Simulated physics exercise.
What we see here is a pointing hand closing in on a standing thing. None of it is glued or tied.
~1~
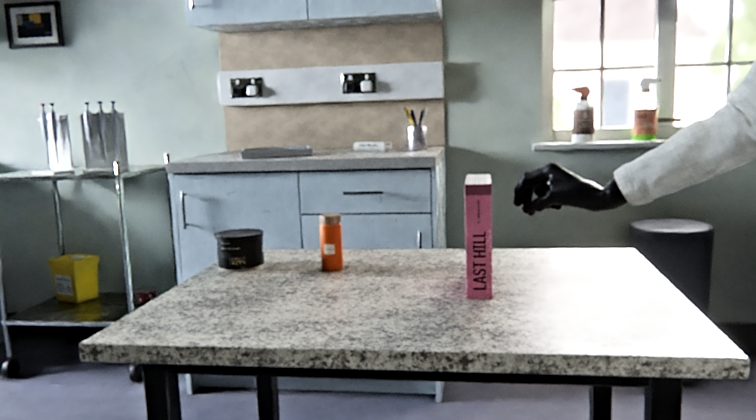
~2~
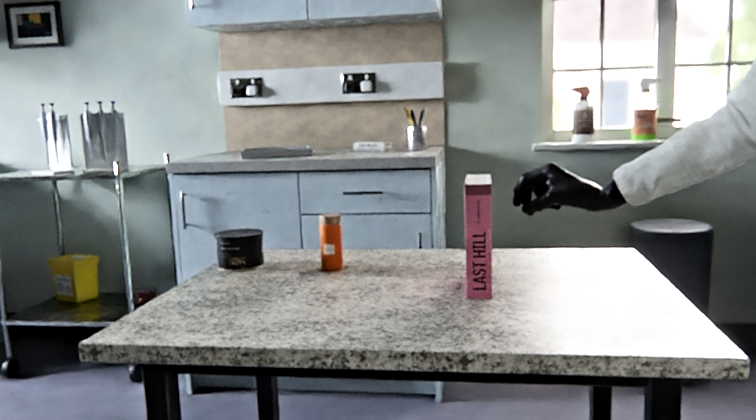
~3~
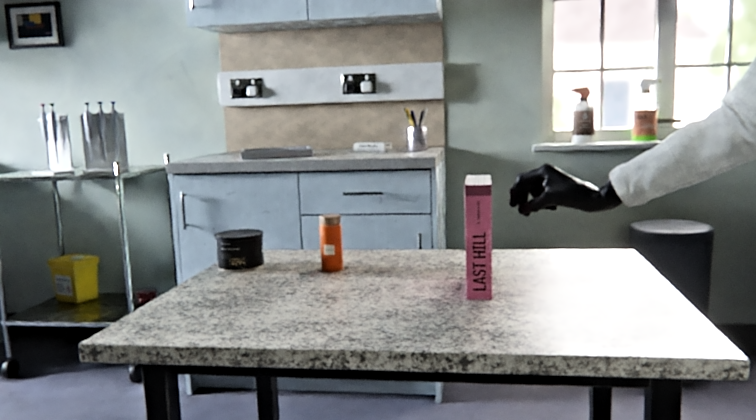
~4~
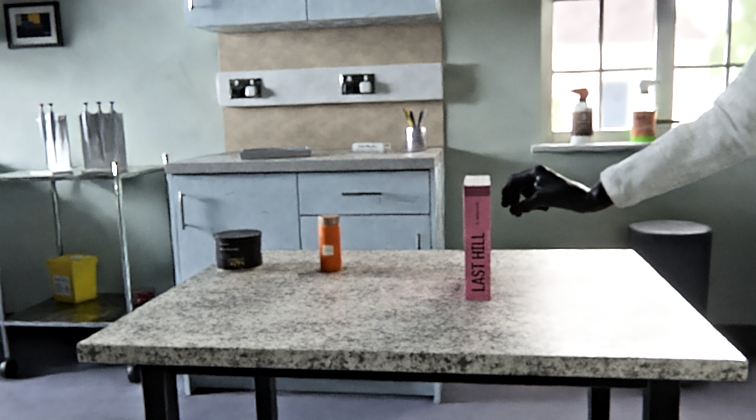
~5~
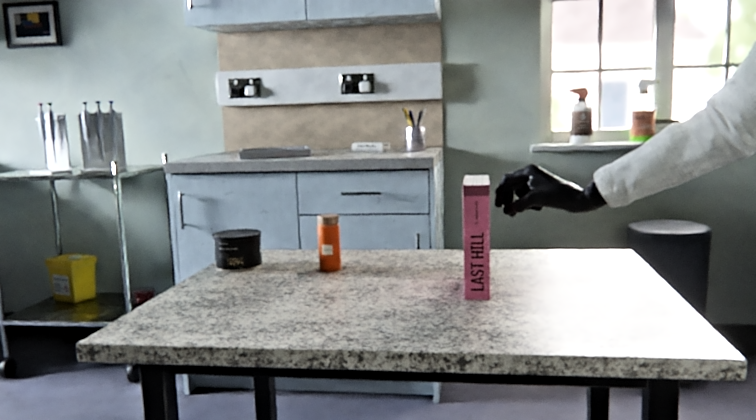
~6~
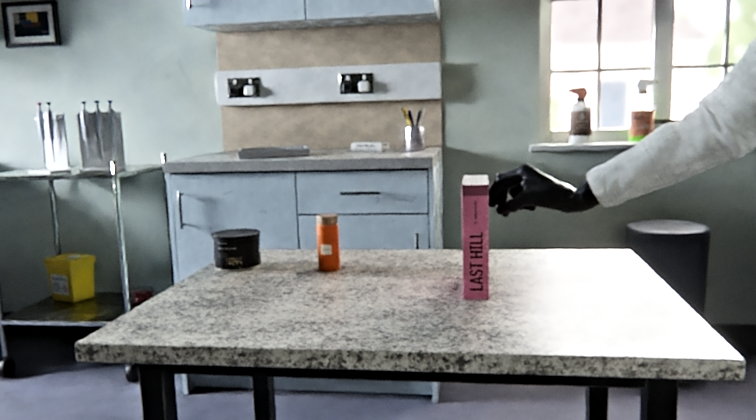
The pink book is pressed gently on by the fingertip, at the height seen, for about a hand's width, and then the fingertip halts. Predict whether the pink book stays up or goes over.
It goes over.
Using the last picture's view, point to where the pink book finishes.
Around (406, 275).
Then, 0.50 s later than the last frame, pink book tilted by 25° near (452, 234).
Then, 0.70 s later than the last frame, pink book on its side near (411, 267).
When it is over, lying over on the table, pink book. End places, in pixels of the last picture, pink book near (406, 275).
